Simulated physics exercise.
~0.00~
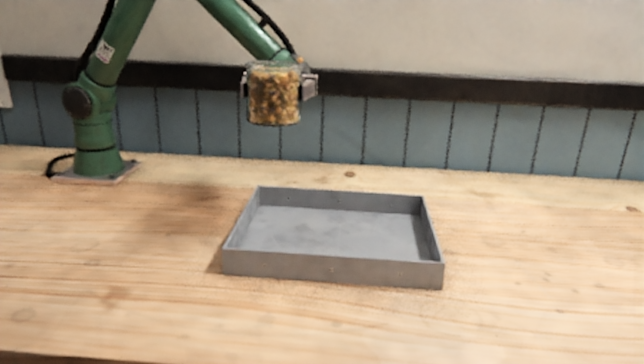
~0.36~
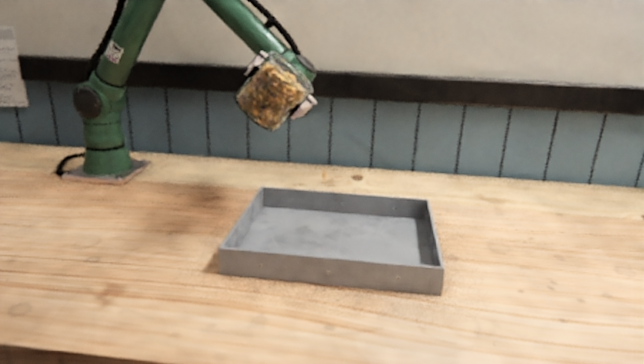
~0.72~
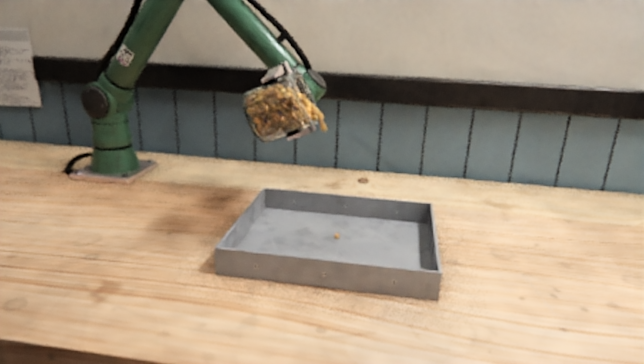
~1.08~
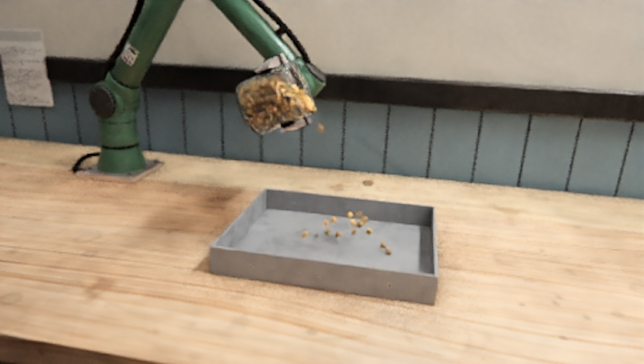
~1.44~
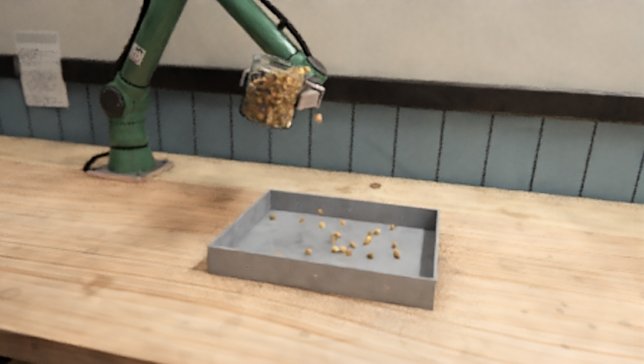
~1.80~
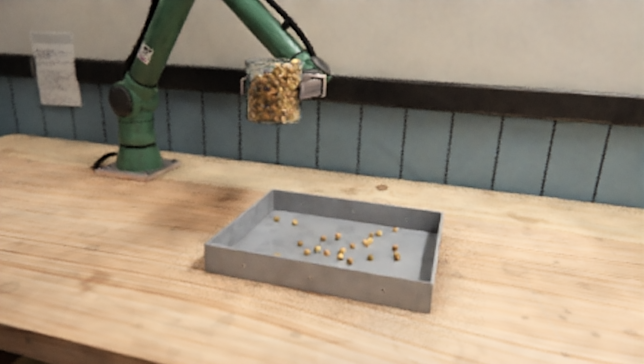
The clip opens on a green robot arm holding a clear cup filled with small golden-brown pieces above a wooden table, where a shallow grey tray sits empty. The arm tips the cup over toward the right, and the pieces slump toward its mouth. A first piece drops into the tray, then a light scatter follows as the cup stays tilted. The arm turns the cup back up while a few last pieces fall. It ends with the cup upright and still mostly full, and a sparse scattering of pieces lying across the tray.
